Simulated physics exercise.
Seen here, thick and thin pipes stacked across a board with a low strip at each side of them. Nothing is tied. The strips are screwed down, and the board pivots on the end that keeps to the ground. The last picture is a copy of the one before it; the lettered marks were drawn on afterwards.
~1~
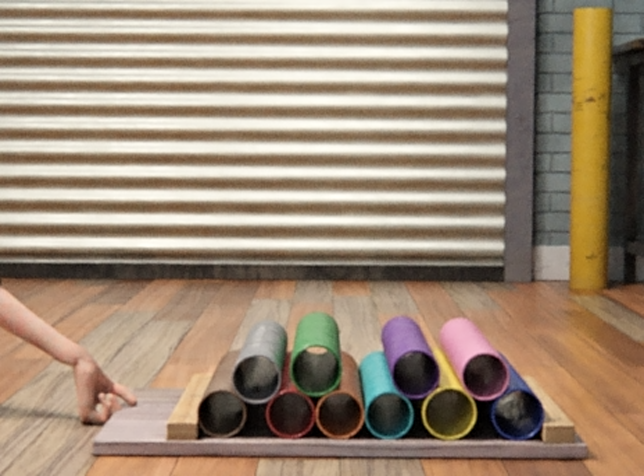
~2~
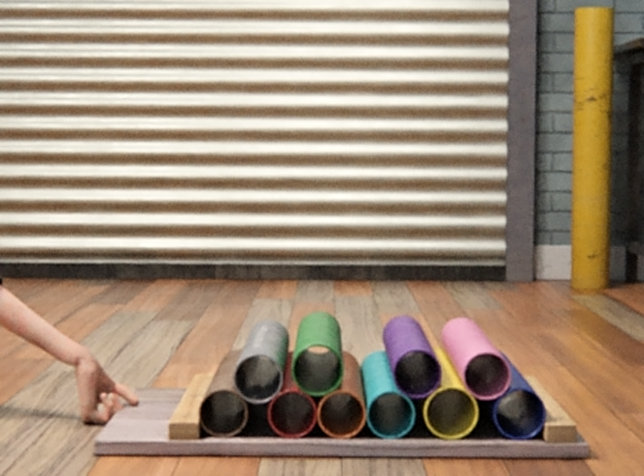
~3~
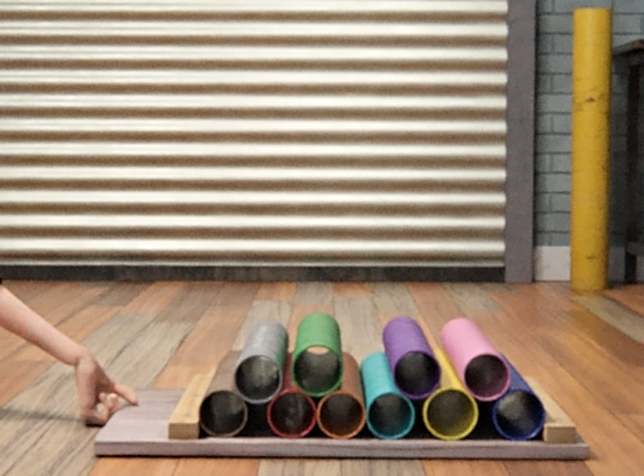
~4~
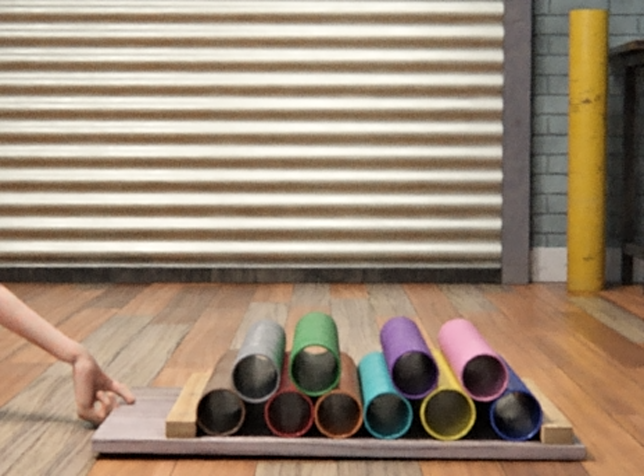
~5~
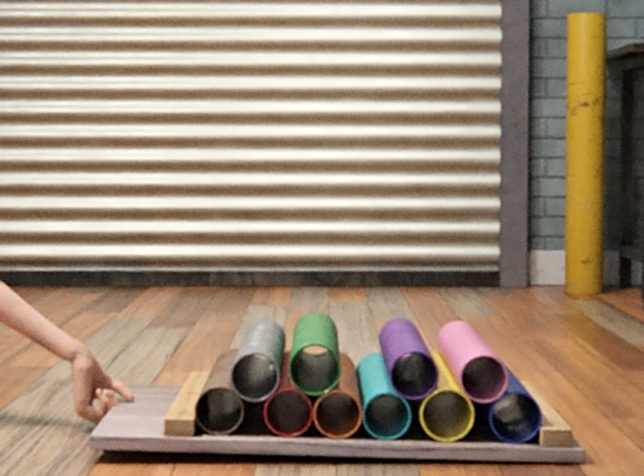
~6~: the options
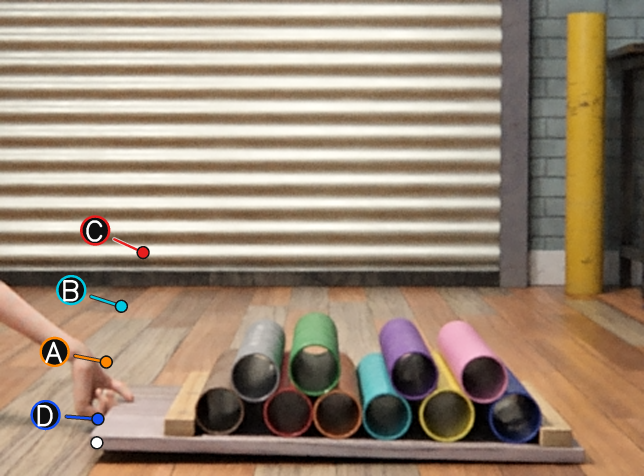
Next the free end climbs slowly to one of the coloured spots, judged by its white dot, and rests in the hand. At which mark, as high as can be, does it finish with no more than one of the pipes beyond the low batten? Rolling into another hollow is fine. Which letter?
Up to C.
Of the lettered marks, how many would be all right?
Four of them.
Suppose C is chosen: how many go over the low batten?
With C, none.
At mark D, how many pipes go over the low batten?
The count is none.
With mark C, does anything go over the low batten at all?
At C: No.
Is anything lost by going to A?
No.
On the marked copy, A at (106, 362); B at (122, 306); C at (143, 253); D at (98, 419); the white dot at (97, 443).
Taking C. A third of the way, board at 16°.
Two thirds of the way, board at 25°.
When it is over, board at 25°, none over the low batten.
As for the rest, A none over the low batten; B none over the low batten; D none over the low batten.
